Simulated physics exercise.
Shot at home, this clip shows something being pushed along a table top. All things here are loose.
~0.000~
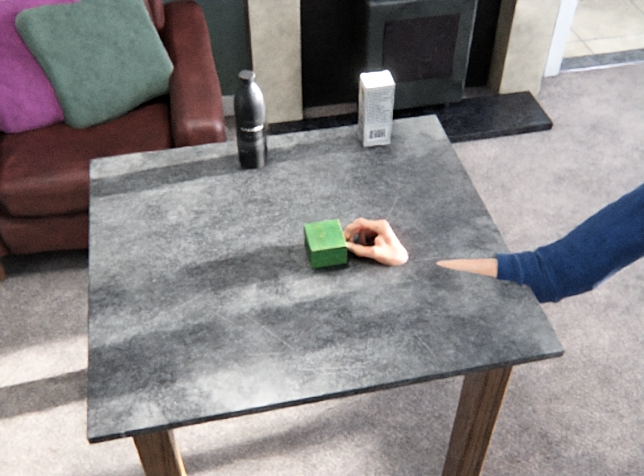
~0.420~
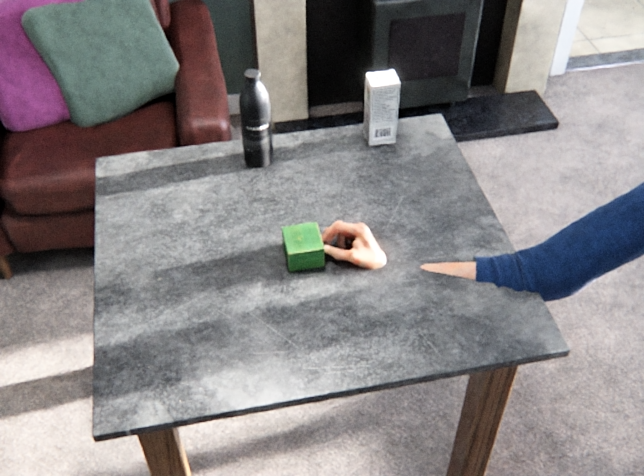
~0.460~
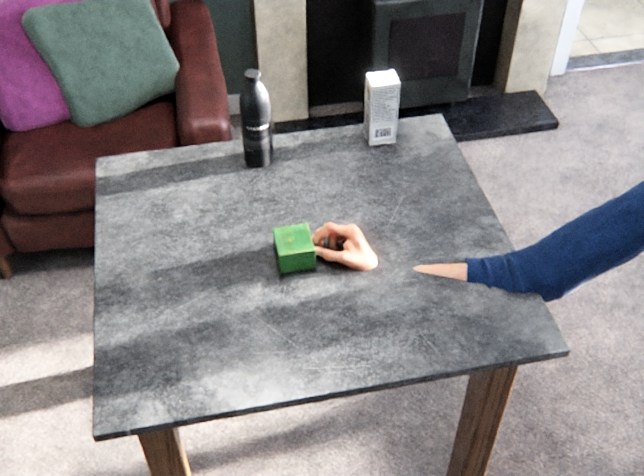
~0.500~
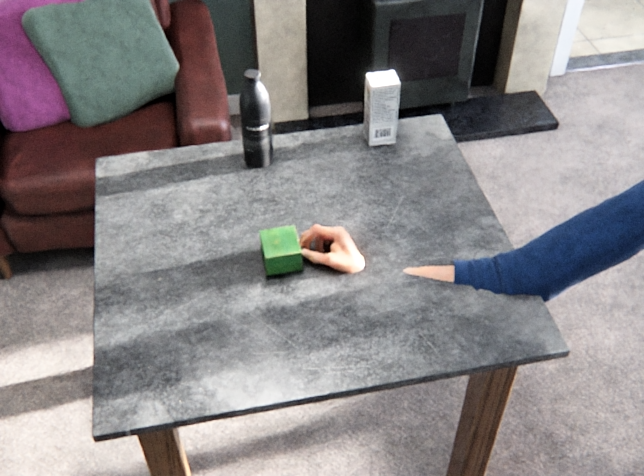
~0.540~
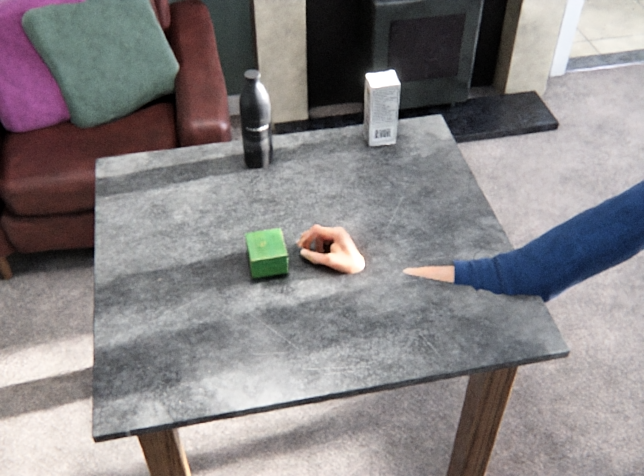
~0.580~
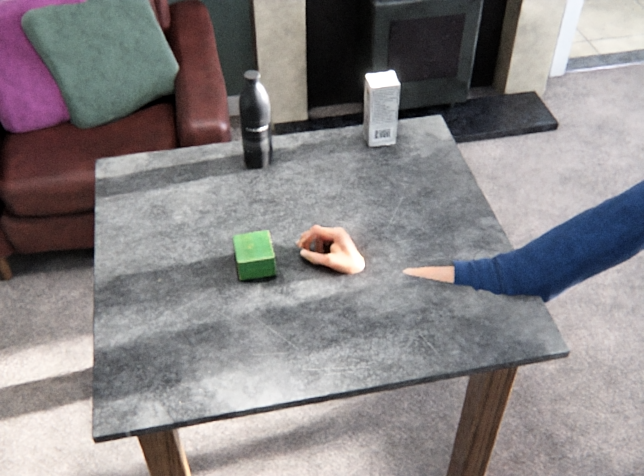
In a living room with a grey carpet, a dark grey table with wooden legs is seen from above at an angle. A green block sits mid-table, with a dark bottle and a white box towards the back and a red-brown sofa with pink and green cushions behind at left. After a slight early shift of the view, a blue-sleeved arm's hand pushes the block left, then stays still while the block slides slightly farther left.
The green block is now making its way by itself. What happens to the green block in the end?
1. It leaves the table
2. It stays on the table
2.
After 0.68 s, green block shifted about its own width near (231, 259).
After 0.78 s, green block shifted about its own width near (219, 261).
In the end (1.3 s), moved from the start, green block. At the end, from the last picture's camera, green block near (217, 261).
